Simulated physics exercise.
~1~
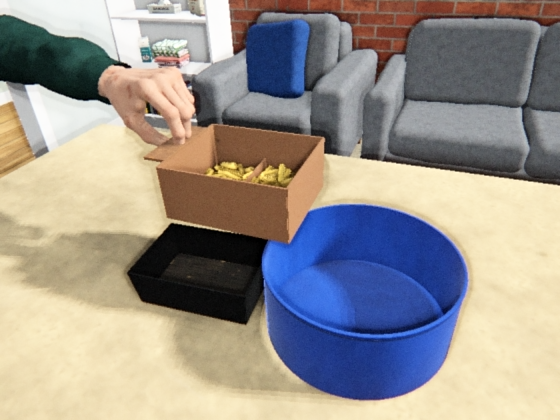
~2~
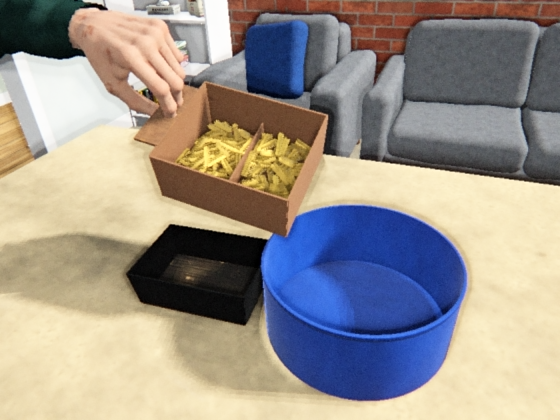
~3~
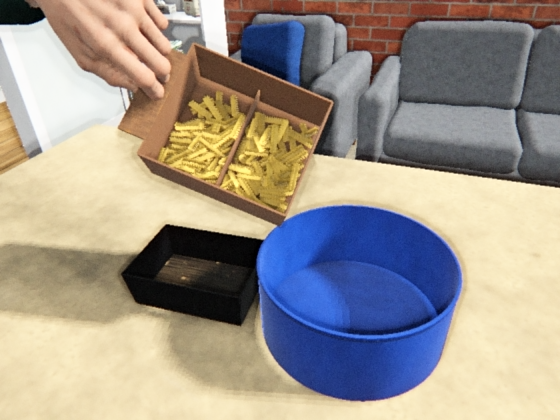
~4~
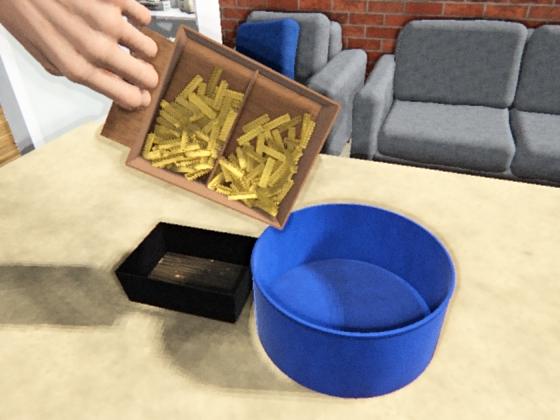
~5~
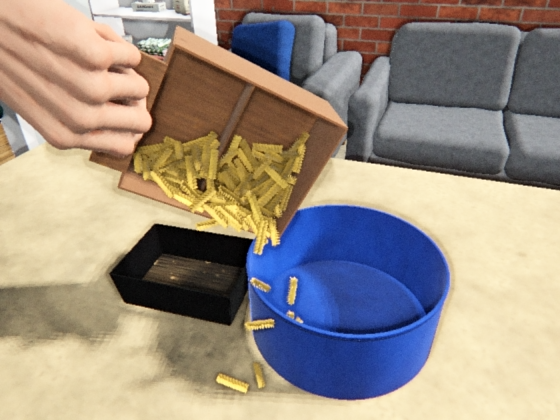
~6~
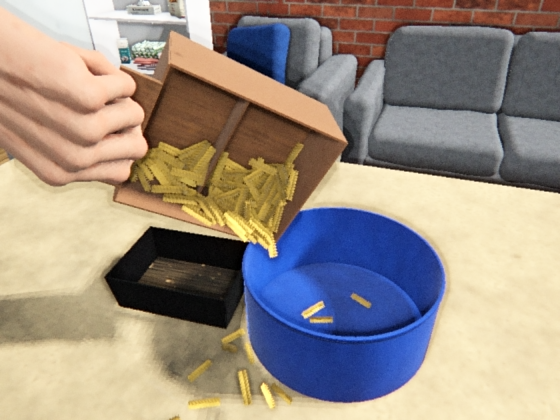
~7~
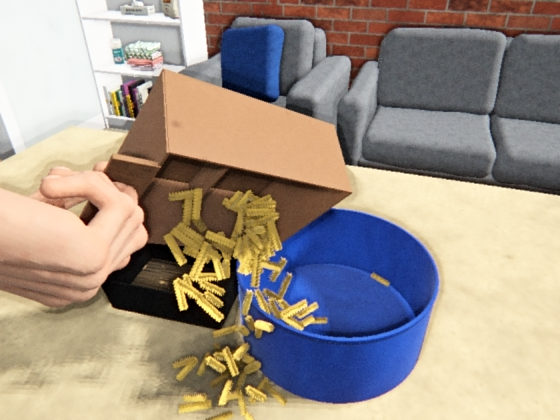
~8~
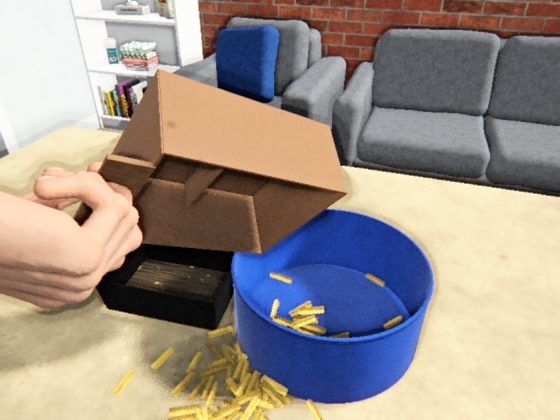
A hand tips a divided brown box, spilling yellow pieces into a blue pot and onto the table.
